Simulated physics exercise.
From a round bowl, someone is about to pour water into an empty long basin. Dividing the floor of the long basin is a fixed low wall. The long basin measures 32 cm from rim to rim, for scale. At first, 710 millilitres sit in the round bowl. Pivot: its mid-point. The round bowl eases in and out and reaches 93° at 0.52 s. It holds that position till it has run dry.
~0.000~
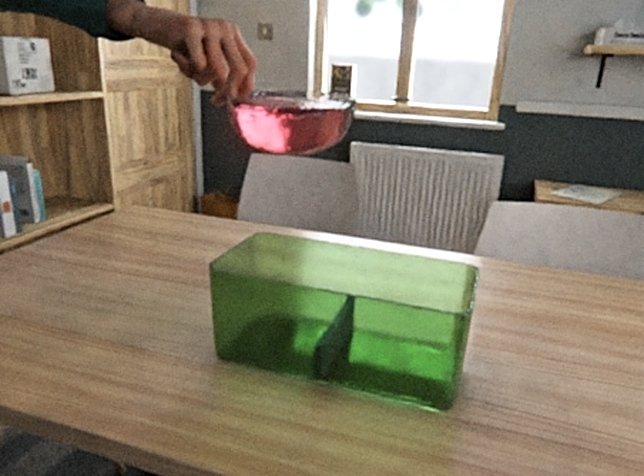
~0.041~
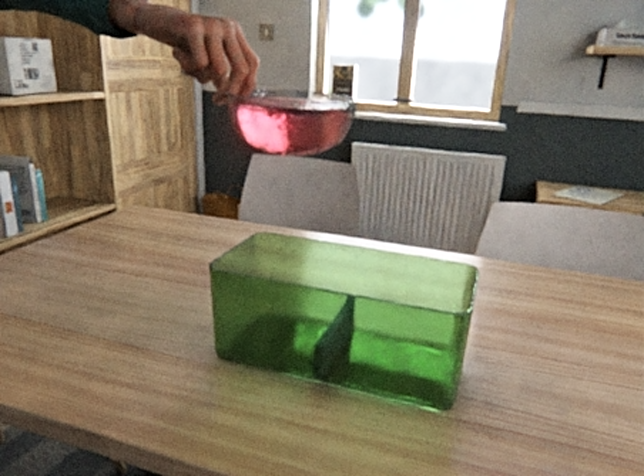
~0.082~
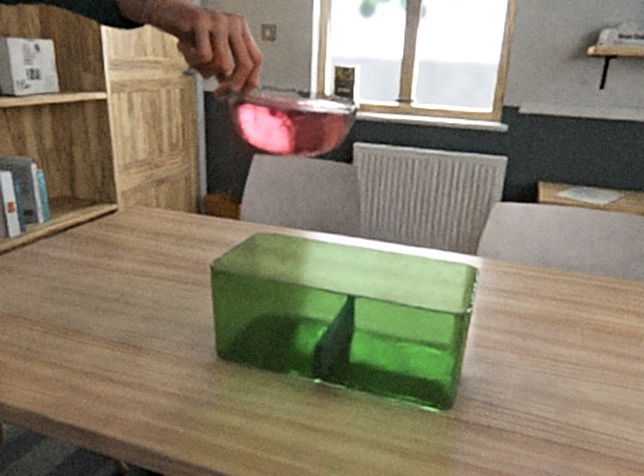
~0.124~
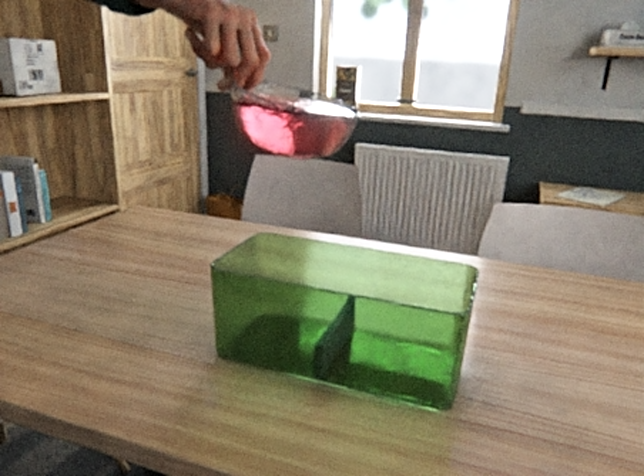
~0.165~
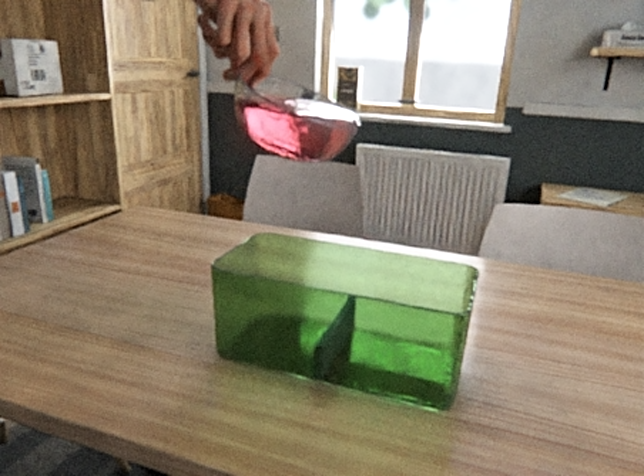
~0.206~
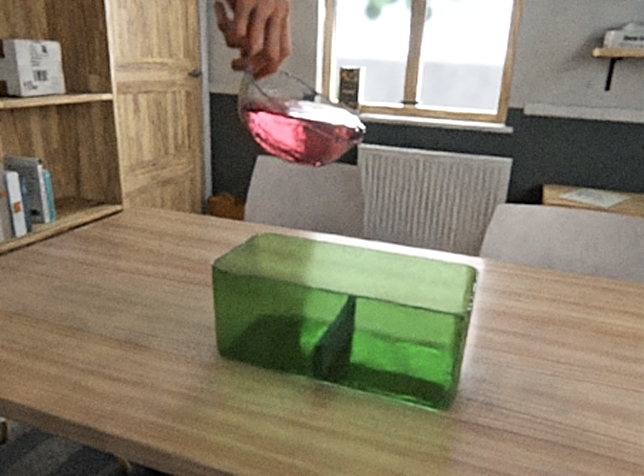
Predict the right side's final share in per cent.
The right side finishes with roughly 82 per cent.
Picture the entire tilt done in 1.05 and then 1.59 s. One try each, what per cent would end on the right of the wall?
About 95 %, then about 95 %.
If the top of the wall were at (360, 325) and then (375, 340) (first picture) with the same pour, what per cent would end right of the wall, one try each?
The first try gives 70 percent and the second 45 percent.
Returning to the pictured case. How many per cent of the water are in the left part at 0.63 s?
I'd put it at close to 6 %.
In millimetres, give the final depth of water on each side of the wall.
I'd say close to 4 mm on the left, close to 26 mm on the right.
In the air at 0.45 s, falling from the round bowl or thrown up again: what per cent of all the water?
It comes to about 60 percent.
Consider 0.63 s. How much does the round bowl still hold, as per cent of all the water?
What remains is about 2 percent of it all.
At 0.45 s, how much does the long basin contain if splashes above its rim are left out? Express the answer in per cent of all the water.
About 26%.
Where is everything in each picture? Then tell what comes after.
In the first frame, it leans 0°; its right rim is at (353, 101); the water meets the walls at (238, 100) and (352, 107); the long basin's rim runs from (234, 249) to (475, 290); the wall's top is at (337, 321).
In the second frame, it leans 1°; its right rim is at (353, 103); the water meets the walls at (239, 99) and (352, 109).
In the third frame, it leans 6°; its right rim is at (355, 109); the water meets the walls at (241, 98) and (354, 112).
In the fourth frame, it leans 12°; its right rim is at (356, 117); the water meets the walls at (244, 95) and (355, 116).
In the fifth frame, it leans 21°; its right rim is at (356, 129); the water meets the walls at (248, 96) and (359, 123); 1 per cent is over the edge.
In the sixth frame, it leans 32°; its right rim is at (354, 141); the water meets the walls at (251, 98) and (342, 123); 7 per cent is over the edge.
After 0.45 s the tilt is 89° and 15 per cent is still to pour, 0 is left of the wall and 26 right of it.
After 0.63 s the tilt is 93° and 2 per cent is still to pour, 6 is left of the wall and 82 right of it.
After 0.82 s the tilt is 93° and 0 per cent is still to pour, 12 is left of the wall and 81 right of it.
After 1.02 s the tilt is 93° and 0 per cent is still to pour, 14 is left of the wall and 82 right of it.
In the end 14 per cent lies left of the wall, 82 right of it and 4 outside.
